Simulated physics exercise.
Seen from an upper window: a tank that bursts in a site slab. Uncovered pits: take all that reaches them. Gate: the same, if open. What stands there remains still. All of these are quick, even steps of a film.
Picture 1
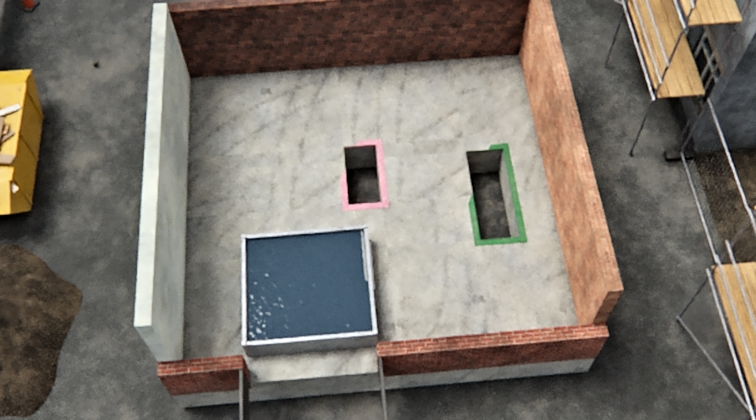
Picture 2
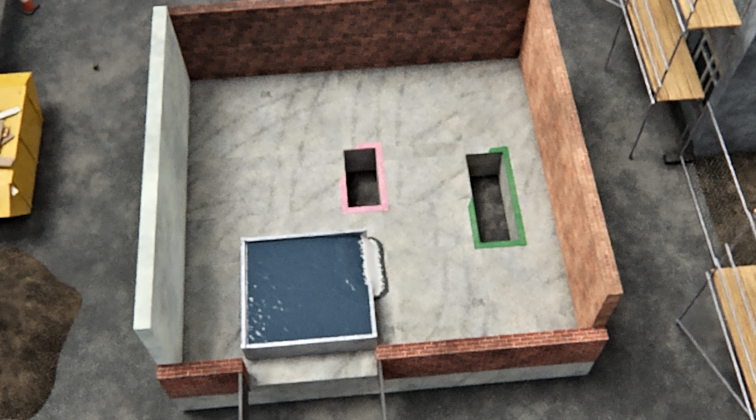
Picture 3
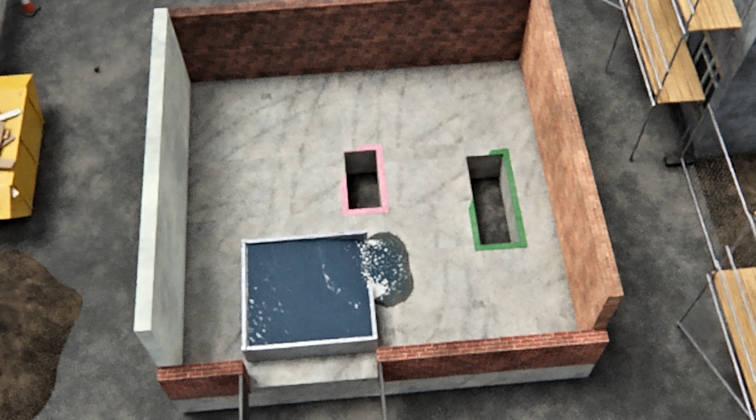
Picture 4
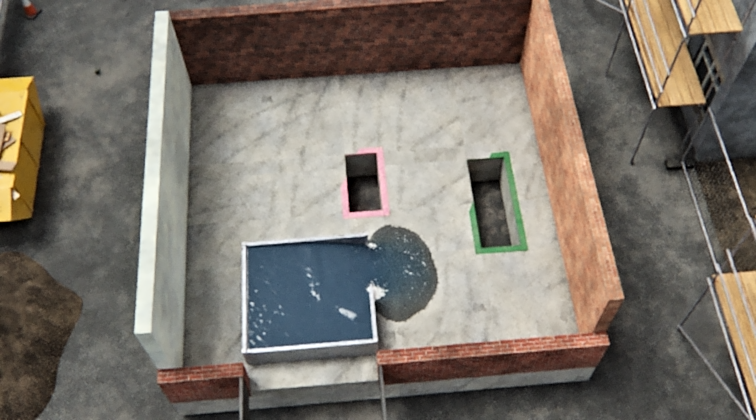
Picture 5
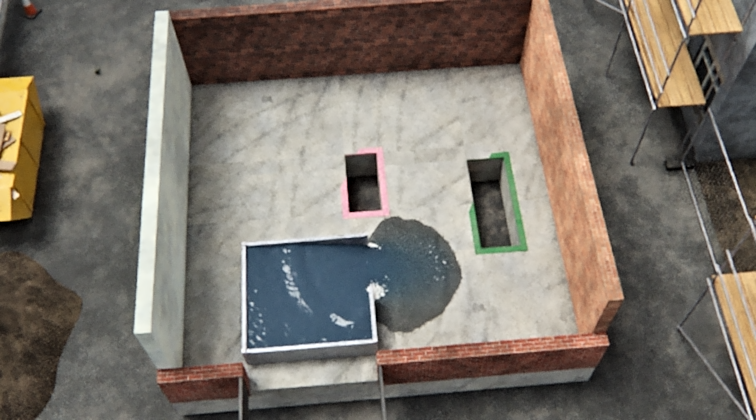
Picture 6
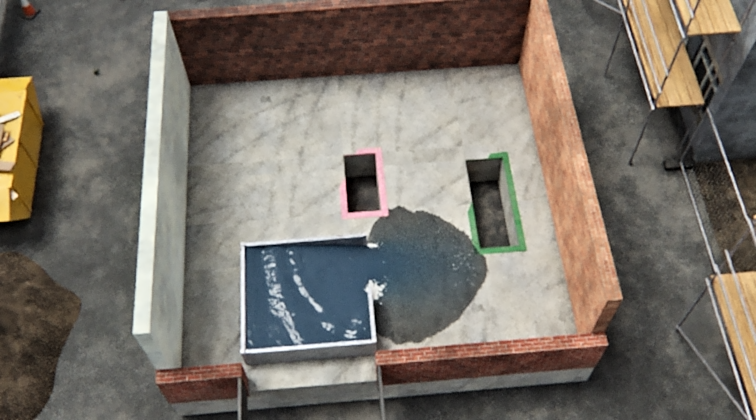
The clip shows an open tank of water inside a brick-walled concrete slab with pink-edged and green-edged pits; water bursts from its right side and spreads across the floor in a widening dark pool.
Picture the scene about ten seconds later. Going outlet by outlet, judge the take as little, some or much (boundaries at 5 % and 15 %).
My judgement: The gate ends up with little, the green pit ends up with much, the pink pit ends up with little.
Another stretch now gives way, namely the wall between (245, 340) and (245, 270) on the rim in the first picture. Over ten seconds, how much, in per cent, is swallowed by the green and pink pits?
Result - green: 2 %; pink: 4 %.
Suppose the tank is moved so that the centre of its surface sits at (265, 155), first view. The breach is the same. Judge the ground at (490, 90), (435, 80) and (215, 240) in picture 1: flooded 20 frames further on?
Okay, first one got wet, second one got wet, last one high and dry.
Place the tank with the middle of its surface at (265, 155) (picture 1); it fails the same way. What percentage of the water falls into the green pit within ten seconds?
I'd put the green pit at 25 % of the whole.
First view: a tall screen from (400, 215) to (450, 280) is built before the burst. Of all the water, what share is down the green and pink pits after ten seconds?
I'd give green roughly 14 % and pink roughly 15 %.
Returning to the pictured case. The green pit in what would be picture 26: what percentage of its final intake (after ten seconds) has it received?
The figure is near 40 per cent.
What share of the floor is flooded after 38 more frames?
Estimate: Near 40 %.
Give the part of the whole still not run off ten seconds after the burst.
I'd put it near 56 %.
A moment on, water covers 20 % of the floor; the gate 0 %, the green pit 2 %, the pink pit 0 %.
Next, water covers 25 % of the floor; the gate 0 %, the green pit 8 %, the pink pit 0 %.
Then, water covers 30 % of the floor; the gate 0 %, the green pit 17 %, the pink pit 0 %.
Later, water covers 40 % of the floor; the gate 0 %, the green pit 29 %, the pink pit 0 %.
In the end, water covers 45 % of the floor; the gate 1 %, the green pit 42 %, the pink pit 0 %.
